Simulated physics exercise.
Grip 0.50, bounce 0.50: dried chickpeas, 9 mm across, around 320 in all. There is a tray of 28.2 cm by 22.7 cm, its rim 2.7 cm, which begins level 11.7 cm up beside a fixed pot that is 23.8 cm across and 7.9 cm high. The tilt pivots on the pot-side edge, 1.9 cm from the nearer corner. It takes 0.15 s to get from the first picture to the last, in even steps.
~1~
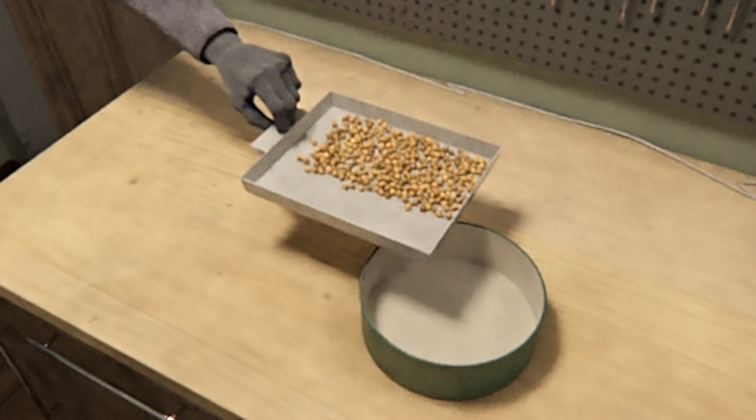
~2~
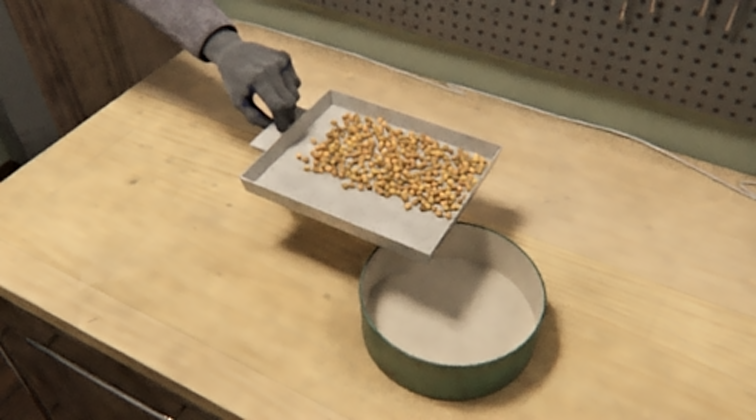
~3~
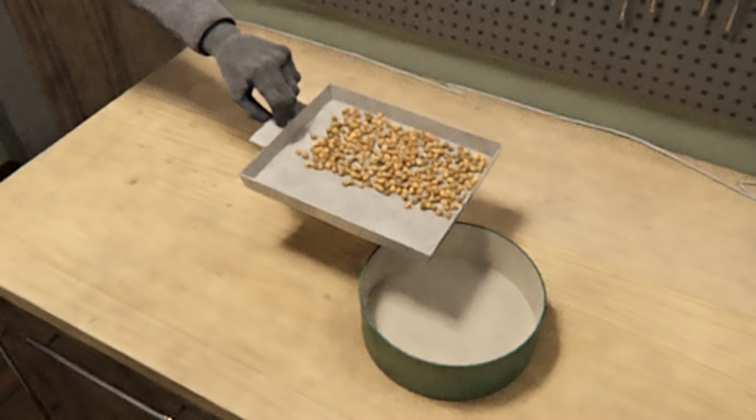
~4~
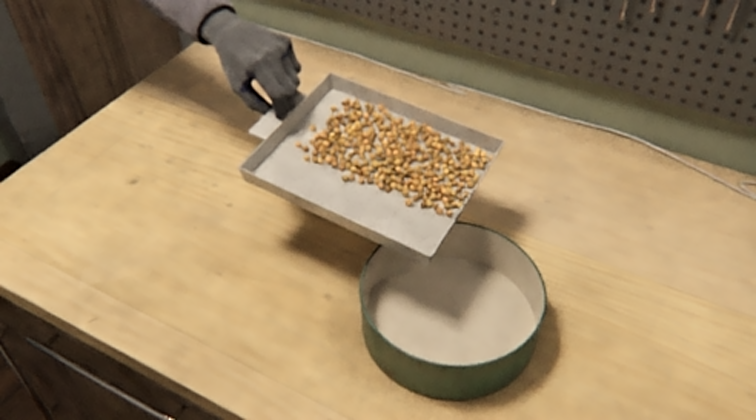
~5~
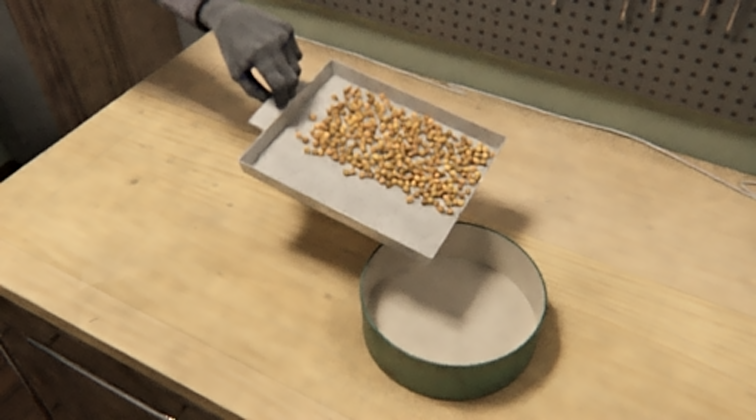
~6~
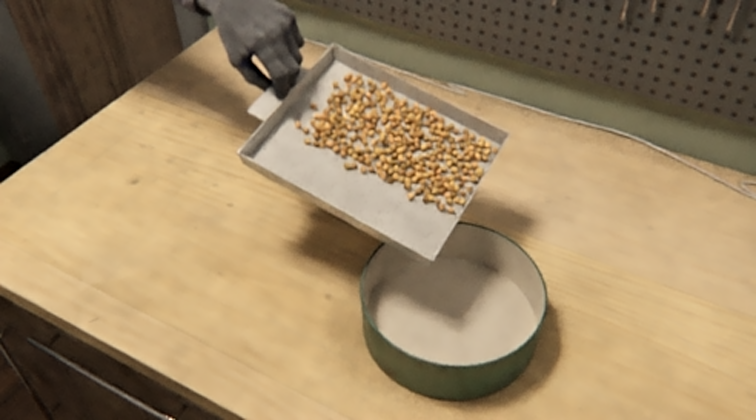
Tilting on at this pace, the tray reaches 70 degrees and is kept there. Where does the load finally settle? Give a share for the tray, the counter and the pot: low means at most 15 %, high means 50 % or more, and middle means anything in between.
Shares: Tray middle, counter low, pot high.
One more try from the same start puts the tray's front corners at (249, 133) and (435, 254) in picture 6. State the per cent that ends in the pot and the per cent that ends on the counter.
Final per cent - pot 20, counter 25.
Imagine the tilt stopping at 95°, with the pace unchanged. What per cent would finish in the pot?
95 per cent.
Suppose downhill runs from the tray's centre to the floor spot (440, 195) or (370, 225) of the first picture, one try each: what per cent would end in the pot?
10 and 45 %.
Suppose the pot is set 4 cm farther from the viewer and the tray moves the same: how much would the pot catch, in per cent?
In that setup it would come to near 60 per cent.
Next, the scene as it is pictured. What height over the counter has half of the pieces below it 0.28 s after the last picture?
Around 24 cm up.
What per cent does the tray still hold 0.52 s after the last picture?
Value: About 45%.
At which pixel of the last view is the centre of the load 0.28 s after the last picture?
At that time the load is centred around (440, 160).
Then, 0.17 s after the last picture, tilt 45 degrees; the tray holds 100 %, the pot 0 %.
Then, 0.28 s after the last picture, tilt 64 degrees; the tray holds 100 %, the pot 0 %.
Then, 0.52 s after the last picture, tilt 70 degrees; the tray holds 45 %, the pot 50 %.
In the end, tray 30 %, counter 0 %, pot 70 %.
